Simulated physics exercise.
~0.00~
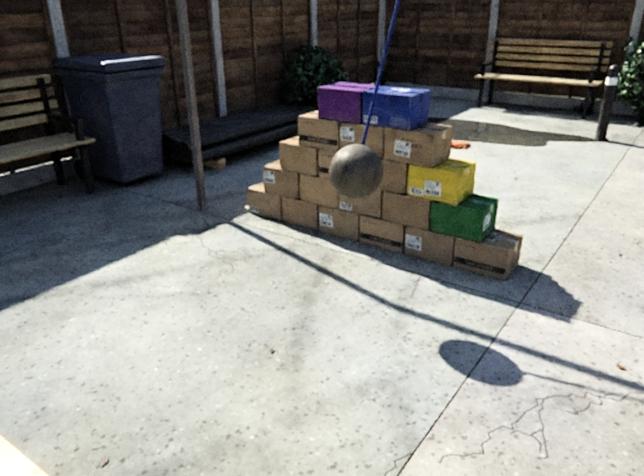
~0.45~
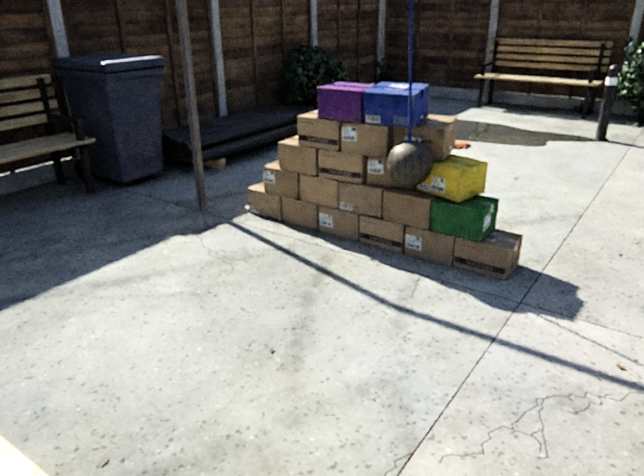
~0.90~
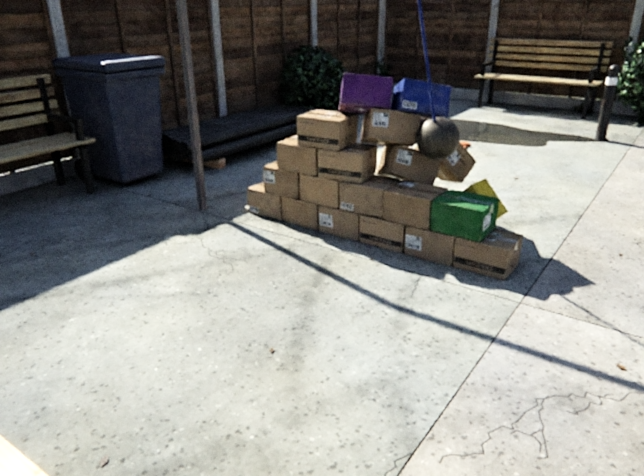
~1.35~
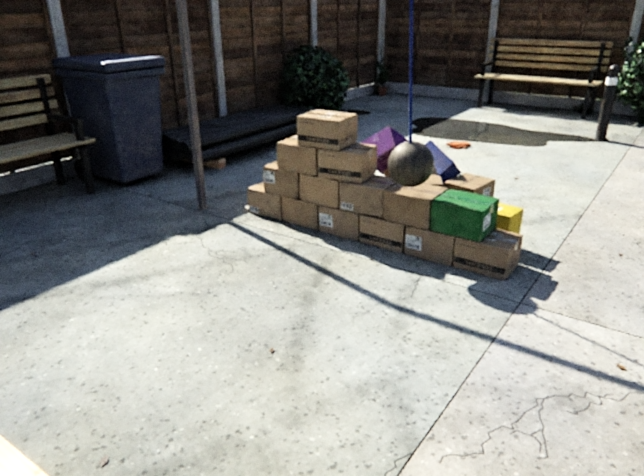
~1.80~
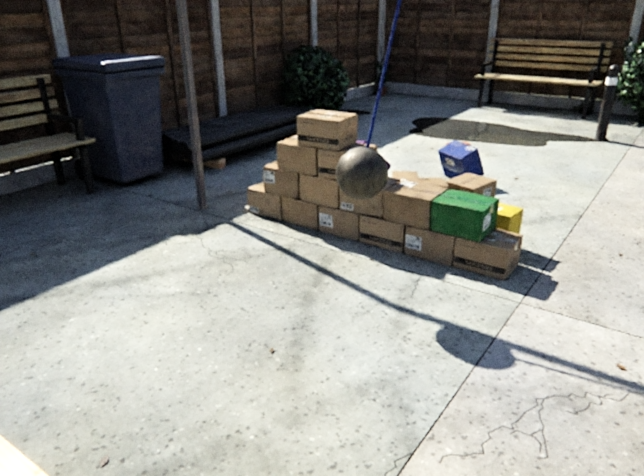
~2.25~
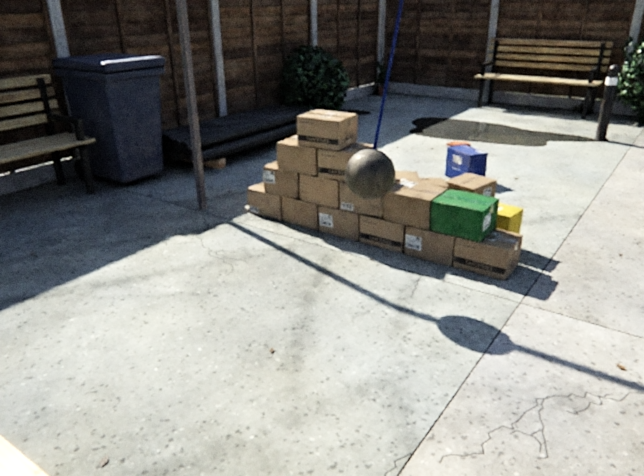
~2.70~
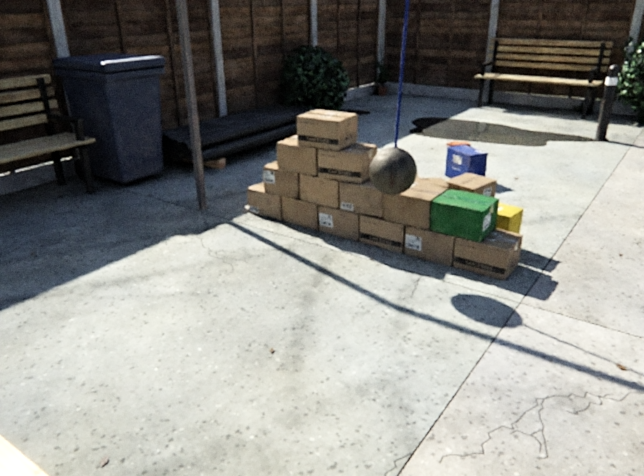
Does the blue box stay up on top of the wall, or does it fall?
The blue box falls. It drops from the top row and comes to rest behind the lower boxes at the right.
A hanging ball swings into a stepped box wall, knocking the blue and purple boxes off the top.
